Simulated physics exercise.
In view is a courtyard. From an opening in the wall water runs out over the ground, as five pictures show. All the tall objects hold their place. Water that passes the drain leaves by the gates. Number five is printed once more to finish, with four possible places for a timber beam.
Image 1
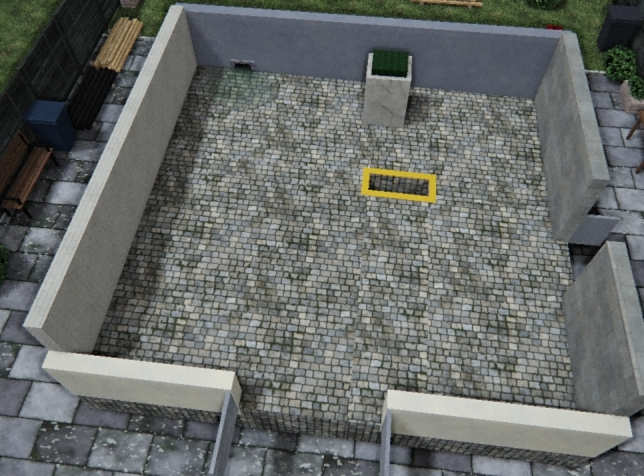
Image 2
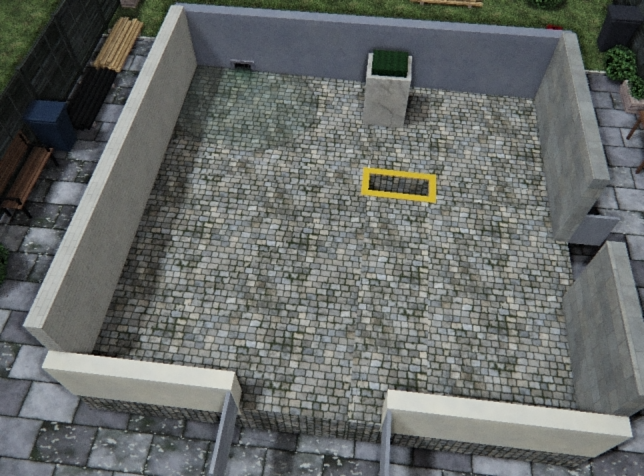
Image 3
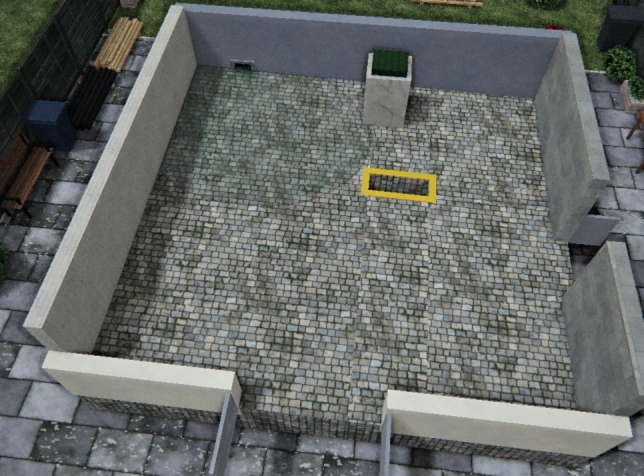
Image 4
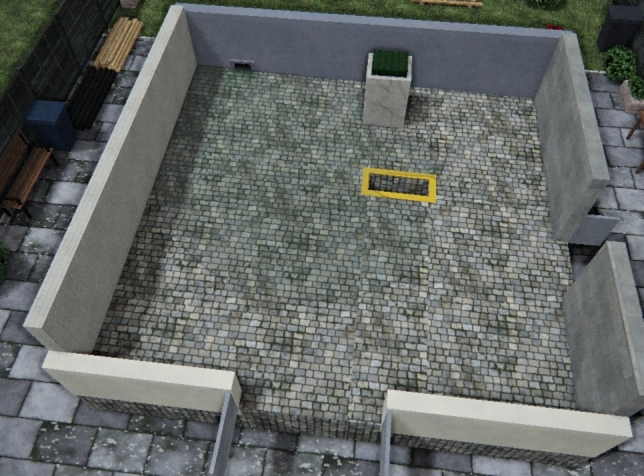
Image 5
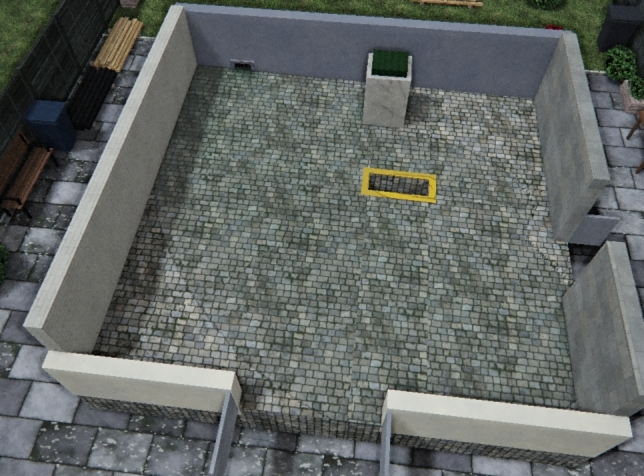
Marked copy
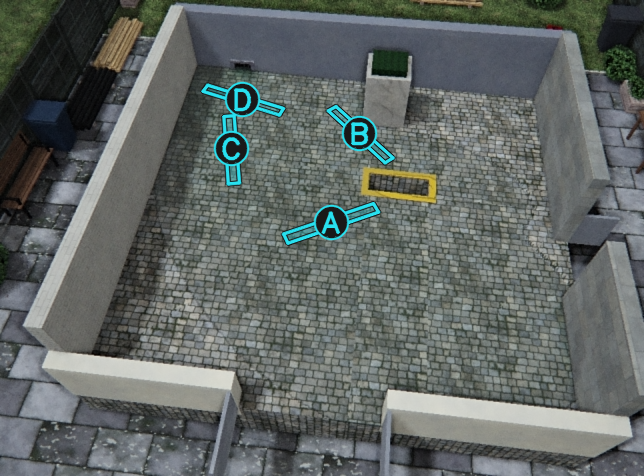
The video shows a walled cobbled courtyard with a planter and a yellow-edged drain pit, where a thin sheet of water spreads from the back left corner, reaches the pit, and extends across most of the paving toward the front.
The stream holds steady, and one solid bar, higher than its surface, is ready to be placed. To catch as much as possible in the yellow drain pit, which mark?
The answer is place A.
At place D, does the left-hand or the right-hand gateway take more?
The right one.
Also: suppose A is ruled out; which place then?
Place D.
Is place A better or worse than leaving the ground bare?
It is better.
On the marked copy, A from (285, 238) to (375, 207); B from (332, 108) to (389, 160); C from (229, 116) to (233, 183); D from (205, 88) to (281, 111).
With A, about 54 % of the stream runs into the yellow drain pit, about 43 % out by the gates.
With B, about 23 % of the stream runs into the yellow drain pit, about 74 % out by the gates.
With C, about 21 % of the stream runs into the yellow drain pit, about 75 % out by the gates.
With D, about 32 % of the stream runs into the yellow drain pit, about 65 % out by the gates.
